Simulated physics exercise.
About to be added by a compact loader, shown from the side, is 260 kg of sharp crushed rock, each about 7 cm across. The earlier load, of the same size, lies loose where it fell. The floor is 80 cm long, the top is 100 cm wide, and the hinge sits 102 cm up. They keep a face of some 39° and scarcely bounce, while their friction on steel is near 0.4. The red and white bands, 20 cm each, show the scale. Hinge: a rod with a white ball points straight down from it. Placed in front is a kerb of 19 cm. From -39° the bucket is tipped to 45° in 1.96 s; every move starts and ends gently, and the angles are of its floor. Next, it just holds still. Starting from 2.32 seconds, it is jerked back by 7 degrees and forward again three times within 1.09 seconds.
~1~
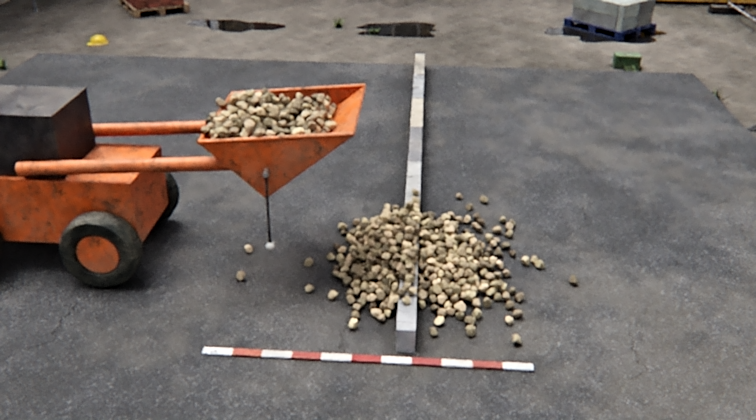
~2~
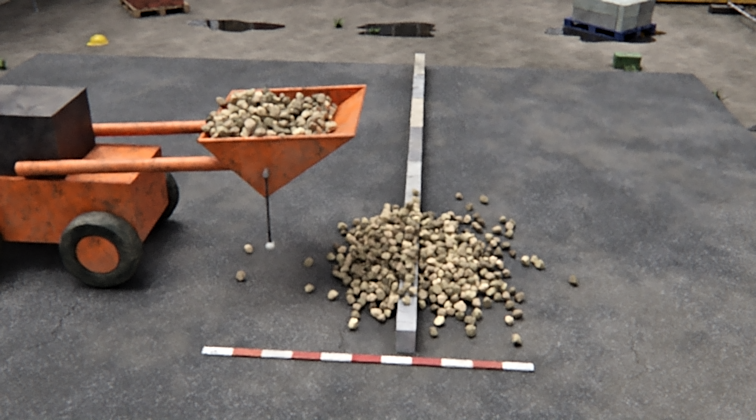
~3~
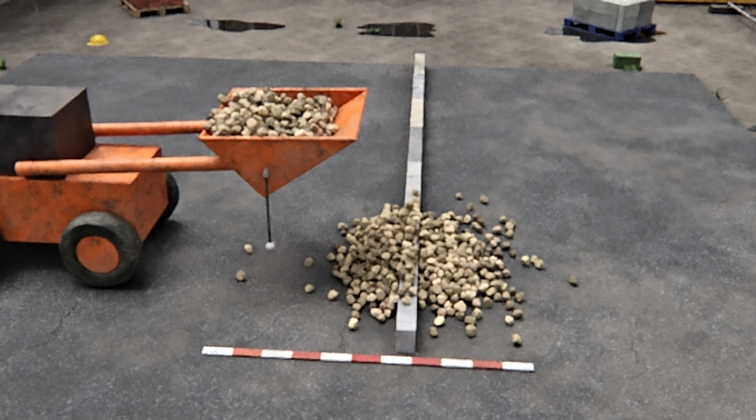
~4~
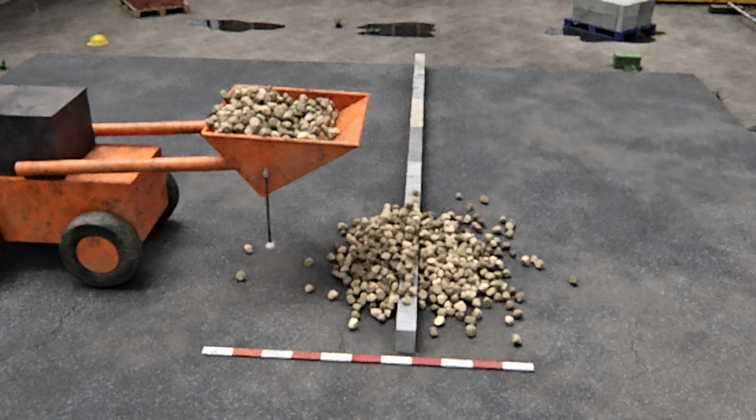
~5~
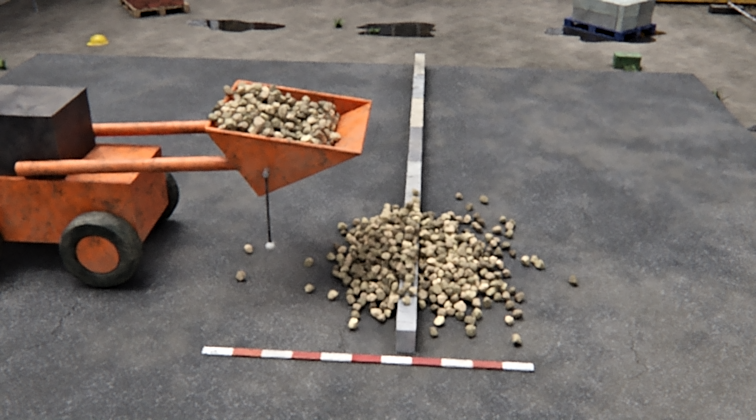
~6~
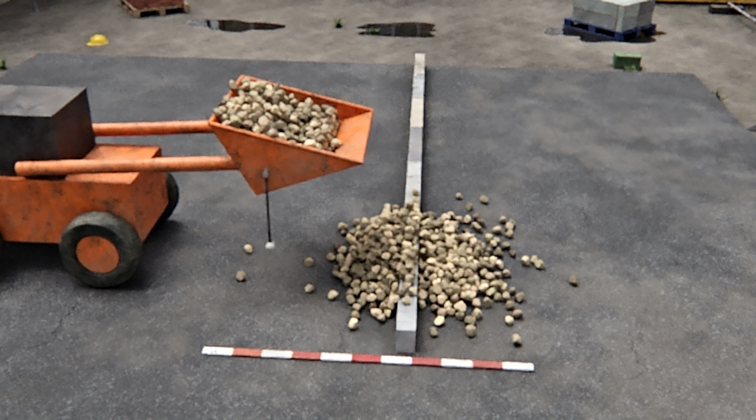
In this clip, an orange loader at left holds a bucket full of rounded stones while the bucket slowly tilts forward, its right lip lowering slightly; the loose stone pile straddling the grey kerb below stays still.
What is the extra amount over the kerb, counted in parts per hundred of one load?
Close to 0 parts in a hundred.
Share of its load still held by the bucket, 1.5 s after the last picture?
Close to 15 in a hundred is still held.
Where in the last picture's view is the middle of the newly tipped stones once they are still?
Near (355, 247).
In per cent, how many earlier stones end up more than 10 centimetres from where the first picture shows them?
Roughly 0 percent.
Then, 0.9 s after the last picture the floor is at 32°; in per cent of one load, 96 in the bucket, 58 on this side of the kerb, 46 over the kerb; the foremost stones are at (526, 250).
Then, 1.5 s after the last picture the floor is at 45°; in per cent of one load, 16 in the bucket, 138 on this side of the kerb, 46 over the kerb; the foremost stones are at (526, 250).
Then, 3.3 s after the last picture the floor is at 45°; in per cent of one load, 0 in the bucket, 154 on this side of the kerb, 46 over the kerb; the foremost stones are at (526, 250).
Then, 5.7 s after the last picture the floor is at 45°; in per cent of one load, 0 in the bucket, 154 on this side of the kerb, 46 over the kerb; the foremost stones are at (526, 250). Net gain over the kerb, 0.
